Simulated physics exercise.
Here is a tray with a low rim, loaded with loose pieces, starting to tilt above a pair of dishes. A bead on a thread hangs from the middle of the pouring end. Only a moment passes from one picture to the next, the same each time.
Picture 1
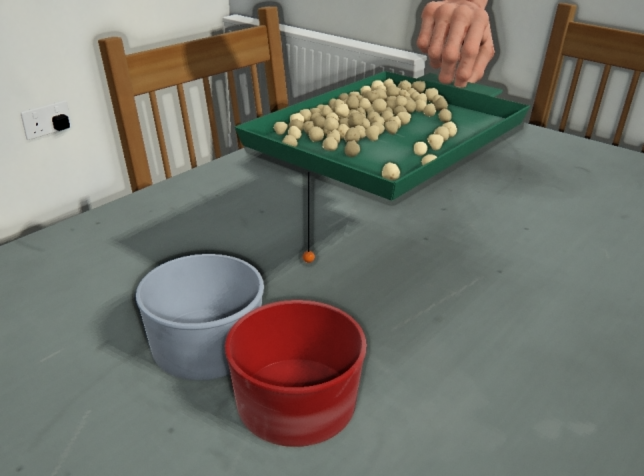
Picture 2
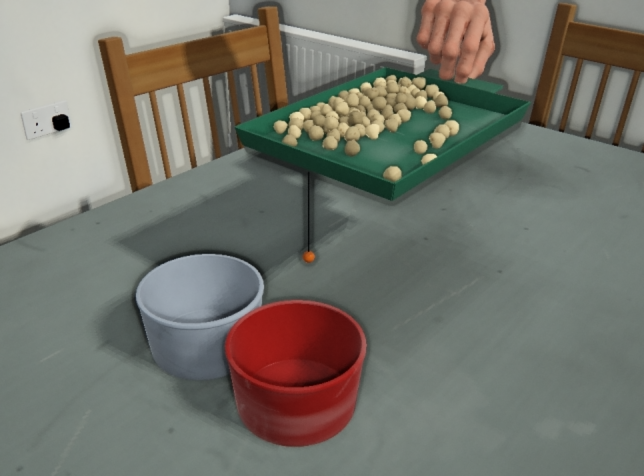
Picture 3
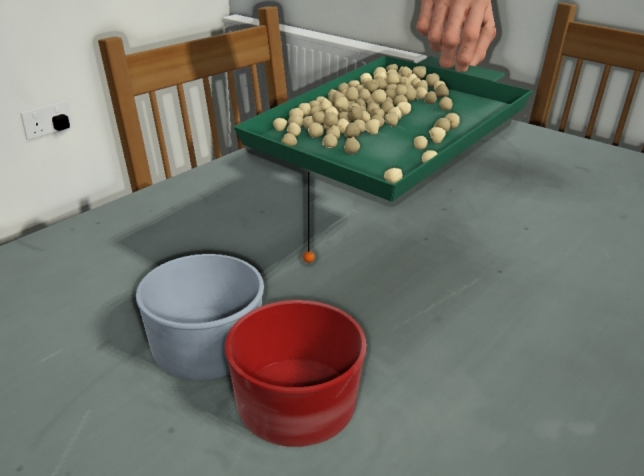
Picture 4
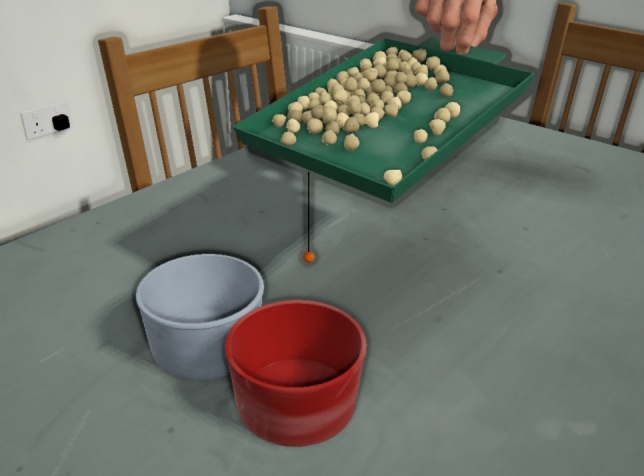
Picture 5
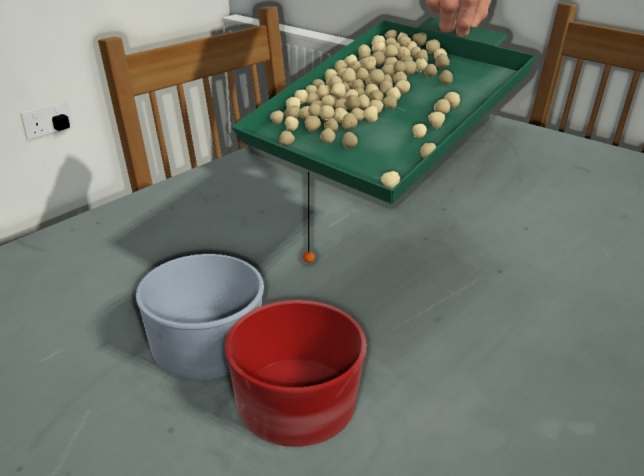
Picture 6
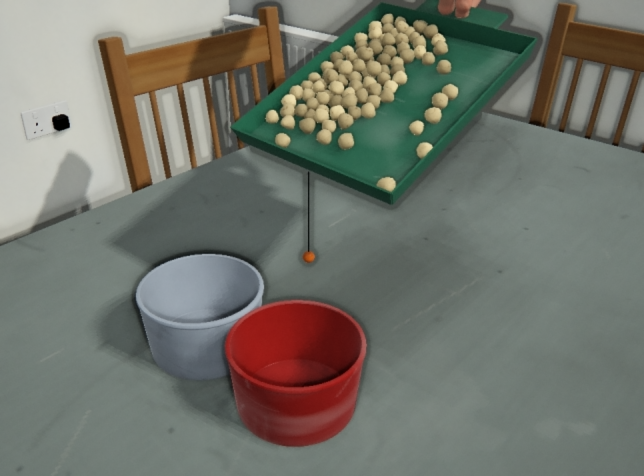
A hand raises the back of a green tray of round nuts, tilting it above two bowls.
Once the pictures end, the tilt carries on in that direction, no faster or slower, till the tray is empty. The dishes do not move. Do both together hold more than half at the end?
In the dishes lies more than half of it.
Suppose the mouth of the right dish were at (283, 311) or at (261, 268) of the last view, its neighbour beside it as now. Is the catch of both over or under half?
The first try: The larger part. The second: Less than half.
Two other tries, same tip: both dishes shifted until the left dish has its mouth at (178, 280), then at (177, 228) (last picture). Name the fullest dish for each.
One: The right dish. Two: The right dish.
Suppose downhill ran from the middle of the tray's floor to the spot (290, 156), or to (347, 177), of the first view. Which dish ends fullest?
In turn: The dish on the left; the right one.
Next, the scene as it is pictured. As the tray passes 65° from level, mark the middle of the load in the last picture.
Close to (318, 135).
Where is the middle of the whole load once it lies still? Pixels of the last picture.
Close to (288, 380).
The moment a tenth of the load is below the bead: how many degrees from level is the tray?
At some 75 degrees.
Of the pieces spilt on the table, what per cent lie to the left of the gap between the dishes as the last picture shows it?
About 0 per cent.
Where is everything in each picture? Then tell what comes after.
In the first frame, corners of the pouring end at (242, 126) and (393, 179), level; middle of the load at (360, 115), macadamia nuts; left dish at (155, 339); right dish at (249, 402); bead on its thread at (309, 257).
In the second frame, corners of the pouring end at (242, 126) and (393, 179), level; middle of the load at (360, 112).
In the third frame, corners of the pouring end at (241, 126) and (393, 181), tipped barely, lowest at the right corner; middle of the load at (360, 106).
In the fourth frame, corners of the pouring end at (240, 126) and (392, 183), tipped a little, lowest at the right corner; middle of the load at (359, 96).
In the fifth frame, corners of the pouring end at (239, 125) and (391, 185), tipped a little, lowest at the right corner; middle of the load at (358, 87).
In the sixth frame, corners of the pouring end at (238, 125) and (390, 188), tipped clearly, lowest at the right corner; middle of the load at (355, 79), about a third on the move; left dish at (155, 339); right dish at (249, 402).
Soon after the last picture, tray tipped steeply; most on the tray; a stray few in the right dish; a small part in the left dish; a small part in the air.
A little later, tray tipped past a quarter turn; about a quarter on the tray; about a third in the right dish; about a quarter in the left dish; a small part outside both; a small part in the air.
Later still, tray tipped past a quarter turn; about half in the right dish; about a quarter in the left dish; about a quarter outside both.
At rest, tray tipped past a quarter turn; about half in the right dish; about a quarter in the left dish; about a quarter outside both.
